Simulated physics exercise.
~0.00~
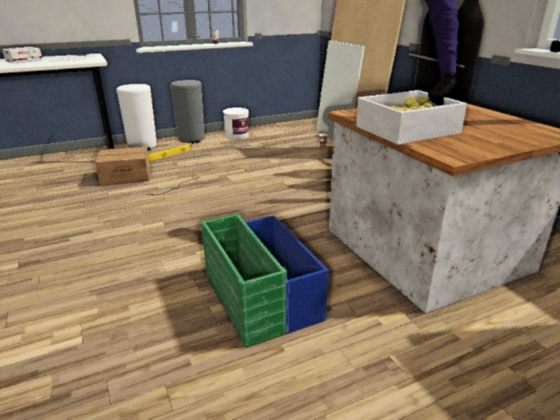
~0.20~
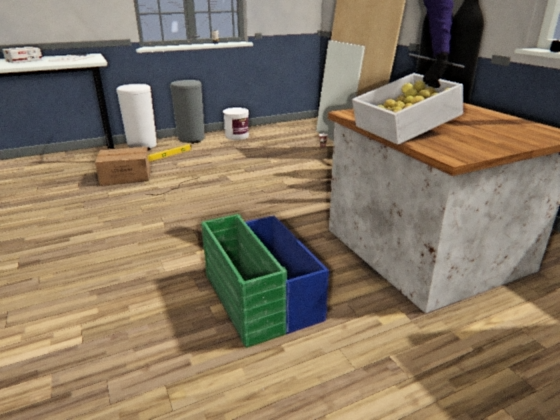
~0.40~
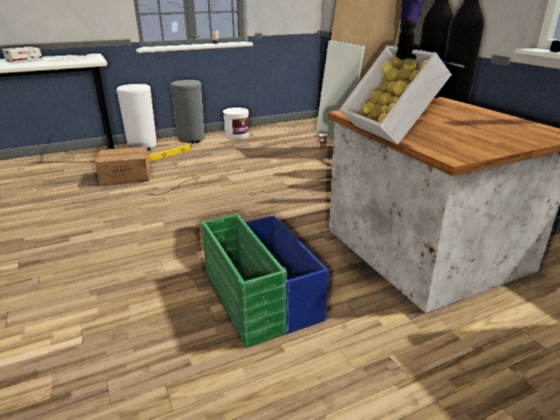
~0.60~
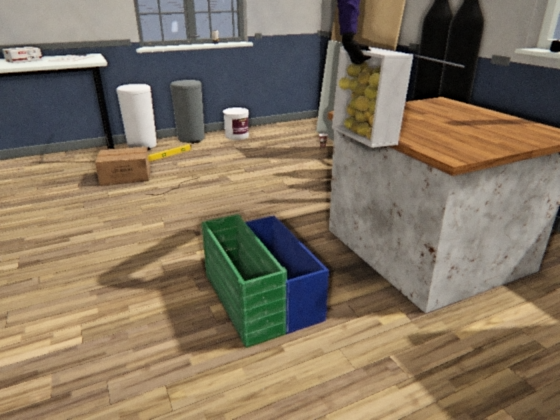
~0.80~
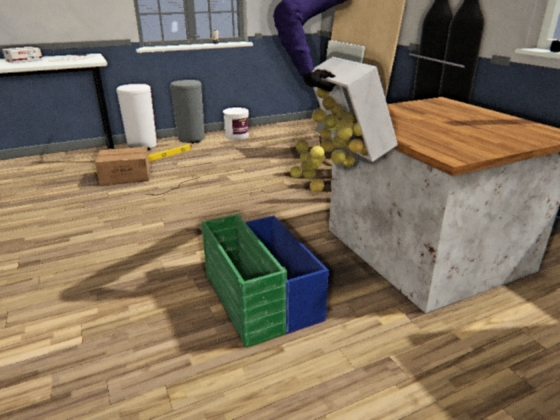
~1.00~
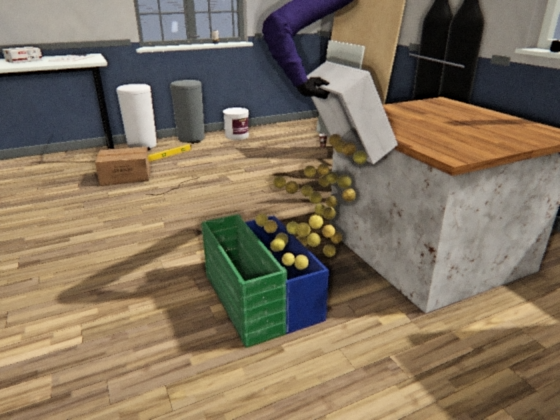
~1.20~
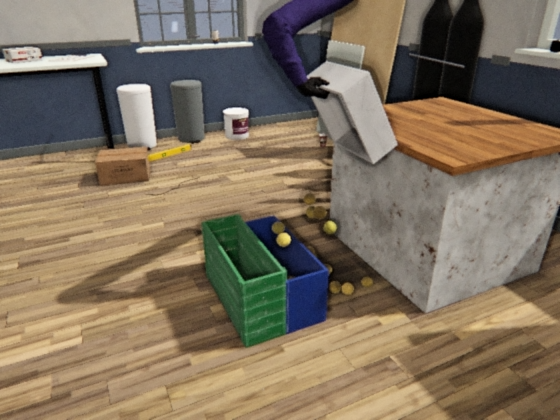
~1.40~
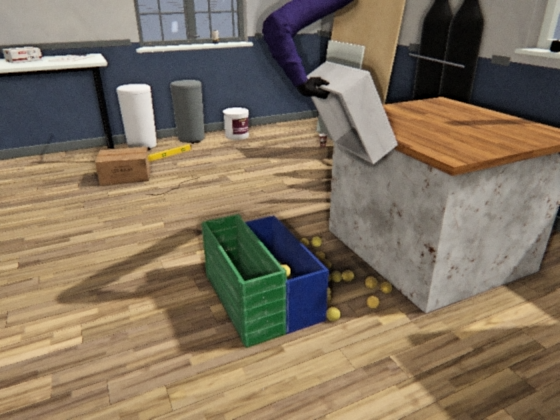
In a room with a wooden floor and blue and pale walls, seen from slightly above, a white tote of yellow apples rests on a wood-topped bench at the right. An open green trough and a blue one stand side by side on the floor to its left. A purple-sleeved arm with a dark hand tips the tote leftward over the bench edge until it stands on its side. As it tilts further, the apples tumble out in a stream toward the blue trough. Some drop inside, while others land between it and the bench, where many lie scattered as the arm holds the tote tipped.
